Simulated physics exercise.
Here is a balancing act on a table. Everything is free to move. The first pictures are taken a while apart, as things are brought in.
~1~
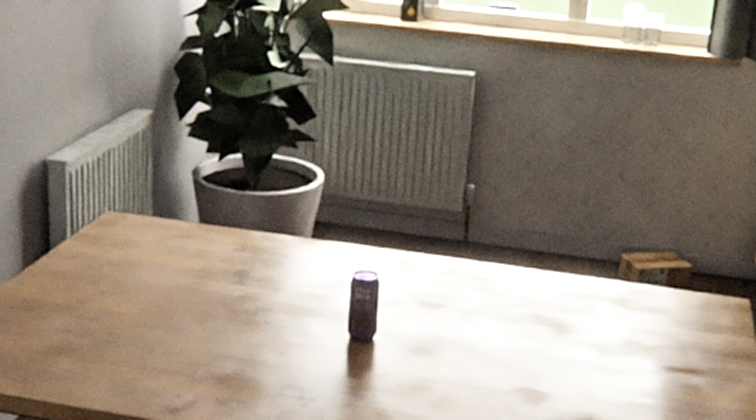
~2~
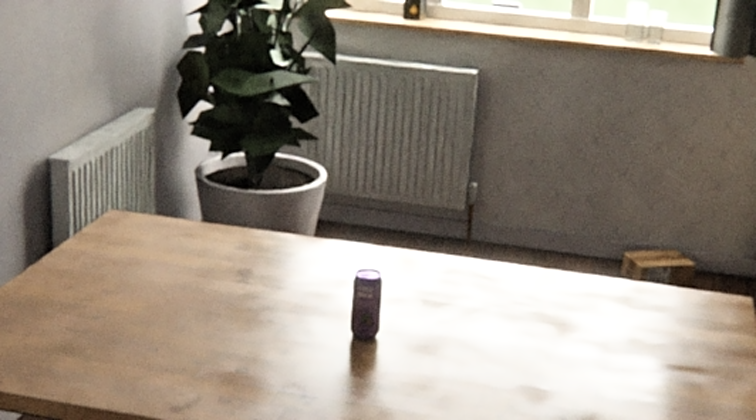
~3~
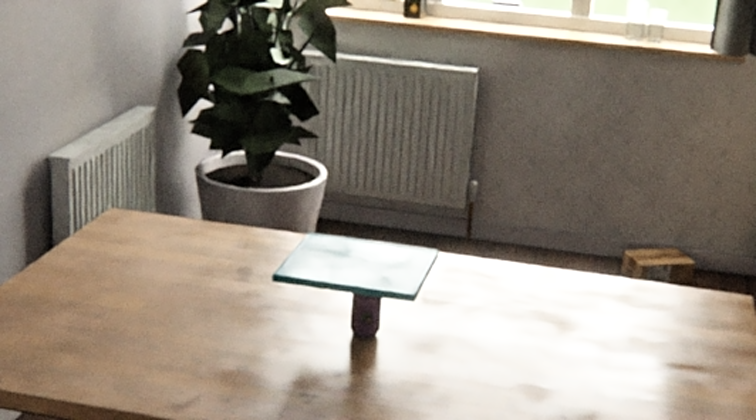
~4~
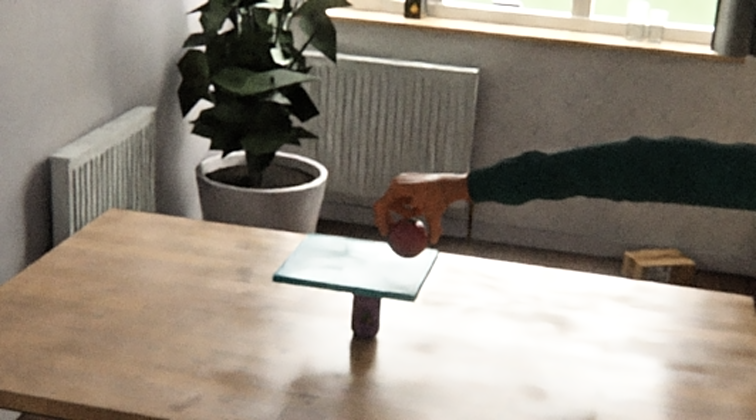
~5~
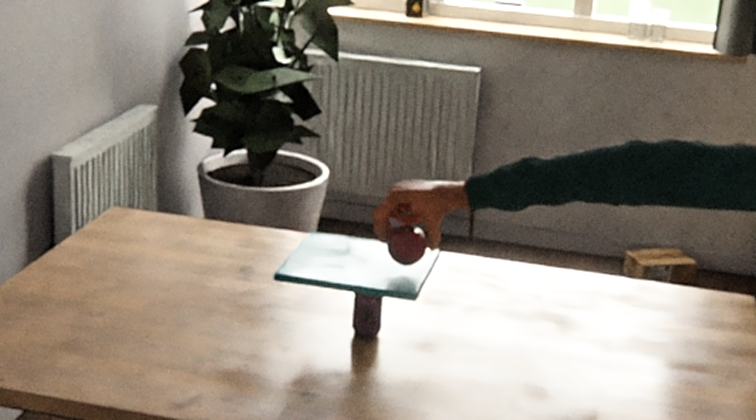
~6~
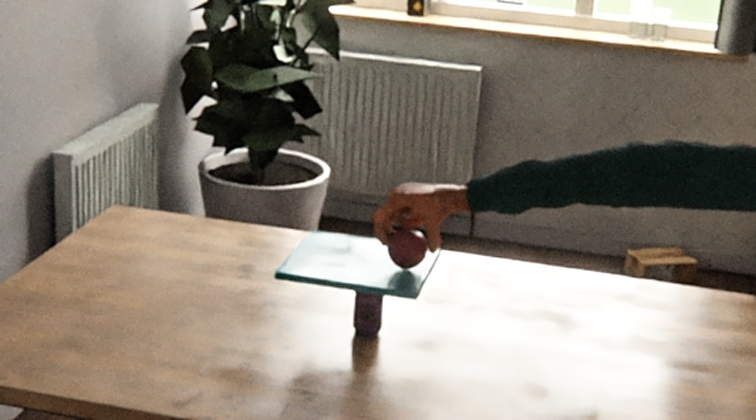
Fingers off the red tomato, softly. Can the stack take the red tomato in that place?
Outcome: The stack stays up.
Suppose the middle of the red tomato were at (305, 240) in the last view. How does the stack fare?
Then it gives way.
Then, 0.20 s later than the last frame, all is still.
Then, 0.50 s later than the last frame, red tomato resting near (407, 250).
Then, 0.90 s later than the last frame, red tomato resting near (408, 250).
When it is over, all 3 as before. End places, in pixels of the last picture, red tomato near (408, 250). The stack keeps its balance.
